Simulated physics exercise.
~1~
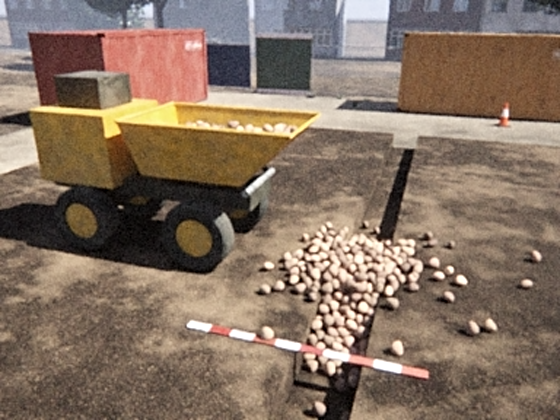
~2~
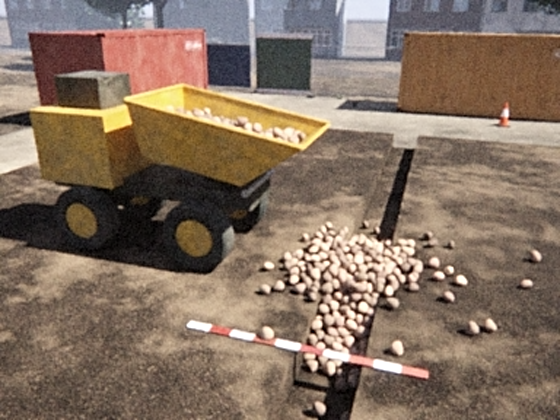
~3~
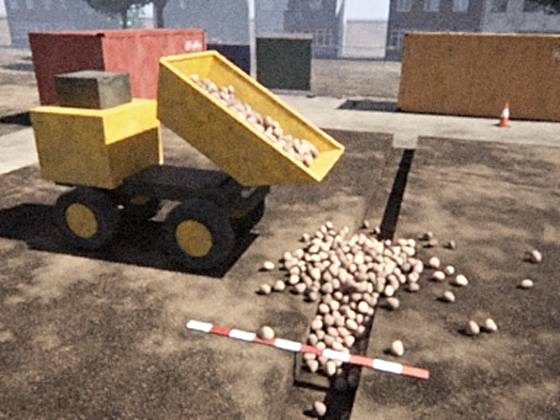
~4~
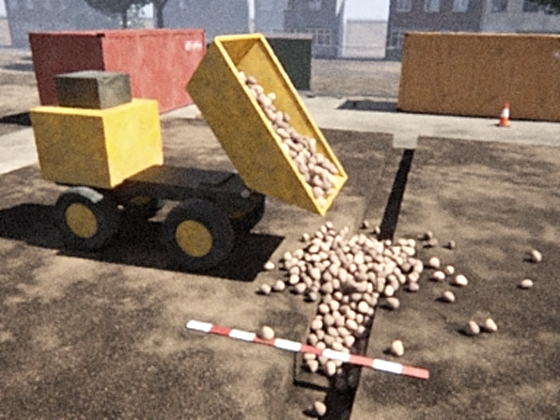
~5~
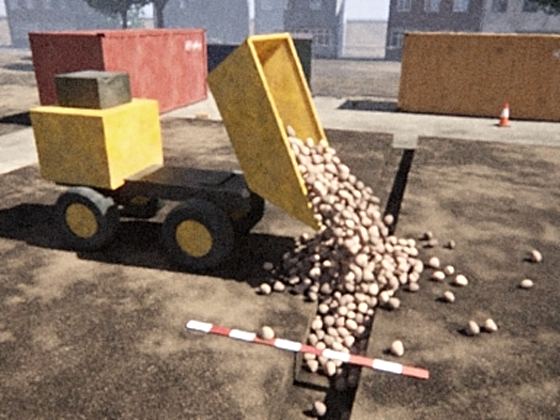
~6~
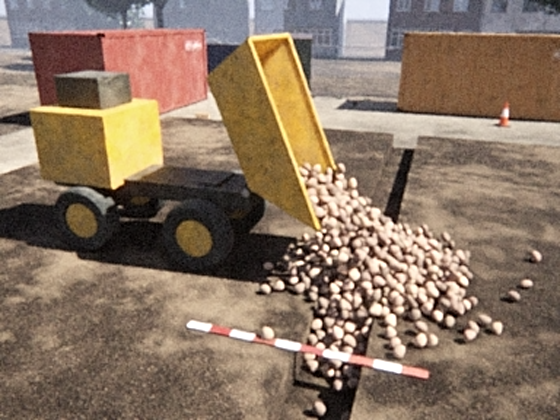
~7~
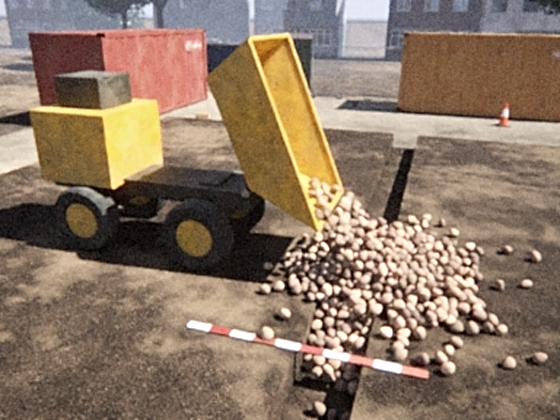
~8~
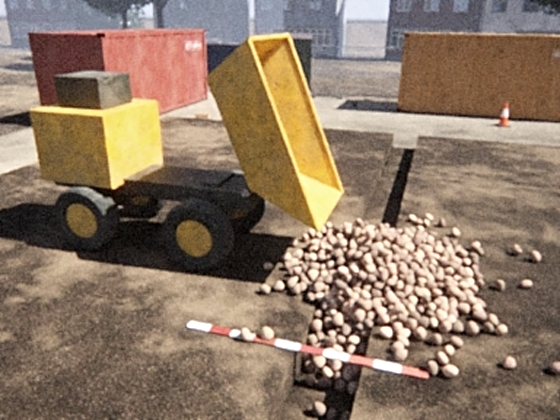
A yellow site dumper stands on the left of a bare dirt yard, seen from slightly above, with red, dark green and orange containers and buildings behind it. To its right, a loose heap of pale rounded stones already lies across a narrow straight trench, near a red and white striped staff. The dumper's skip, loaded with similar stones, tilts up steadily toward the right while its load stays inside. Once steeply raised, it pours the stones onto the heap, which spreads rightward over the trench. The skip ends empty and still raised, above a broad, low pile with a few scattered stones.
